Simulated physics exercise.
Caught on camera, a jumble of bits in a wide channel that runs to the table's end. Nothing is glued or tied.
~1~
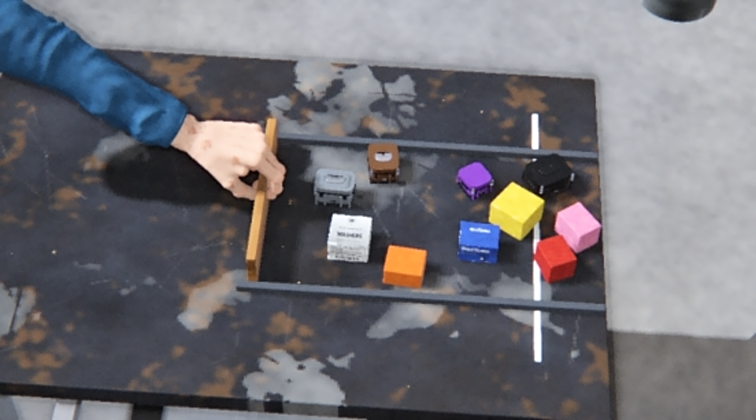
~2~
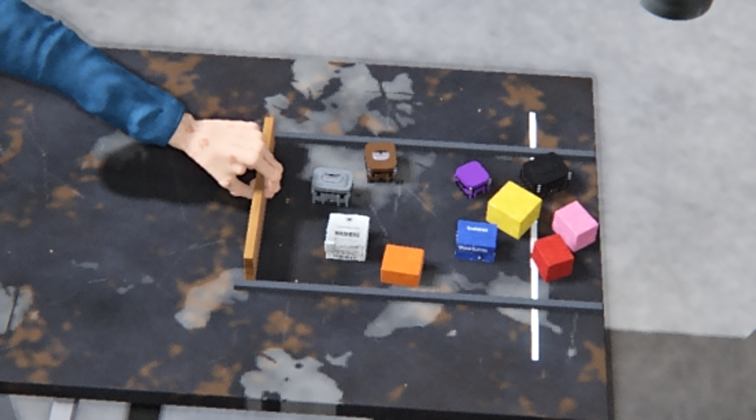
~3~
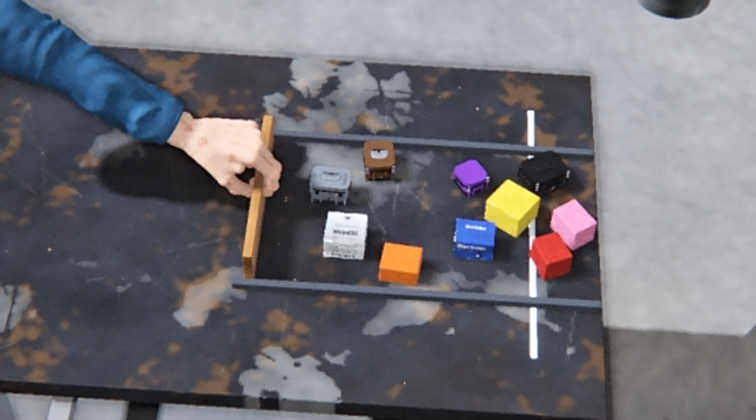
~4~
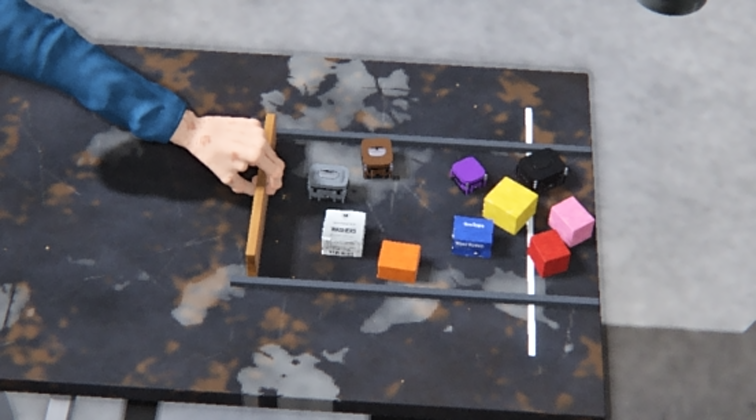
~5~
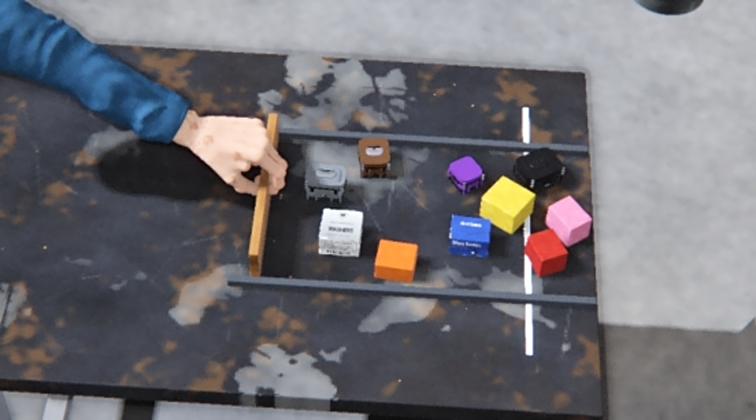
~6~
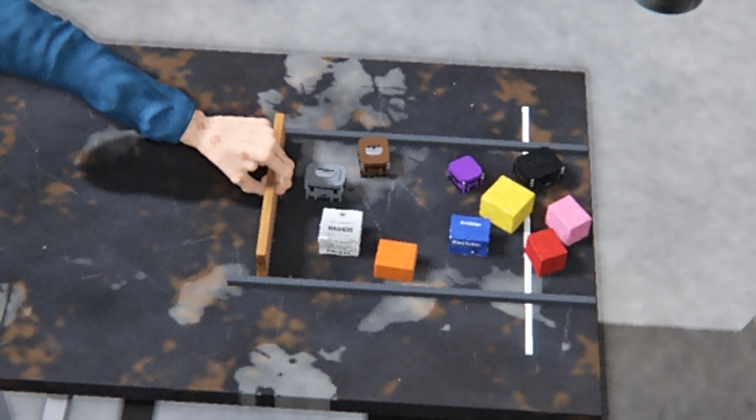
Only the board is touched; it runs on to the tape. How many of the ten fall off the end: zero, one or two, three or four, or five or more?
The number that fall off is three or four.
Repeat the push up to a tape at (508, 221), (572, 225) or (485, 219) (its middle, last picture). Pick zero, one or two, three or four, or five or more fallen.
In that order: One or two; more than four; zero.
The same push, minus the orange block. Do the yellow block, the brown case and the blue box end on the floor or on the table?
The yellow block stays on, the brown case remains up, the blue box is kept.
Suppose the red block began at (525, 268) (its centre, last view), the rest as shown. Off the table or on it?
From there it stays on.
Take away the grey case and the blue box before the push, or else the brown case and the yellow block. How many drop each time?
It would be 1 and 1.
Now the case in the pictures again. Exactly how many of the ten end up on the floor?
Fallen: 3.
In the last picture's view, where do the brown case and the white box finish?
The brown case stops around (541, 169); the white box around (548, 236).
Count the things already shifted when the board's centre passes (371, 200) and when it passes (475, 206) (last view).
By then 4, and 10.
A little later, none off yet; pink block at rest near (568, 221); red block at rest near (546, 252); black case at rest near (538, 170).
Next, none off yet; pink block shifted a little near (586, 226); red block shifted about its own width near (584, 257); black case shifted about its own width near (565, 165).
When it is over, the number that fall off is three or four; down, black case, red block and pink block.
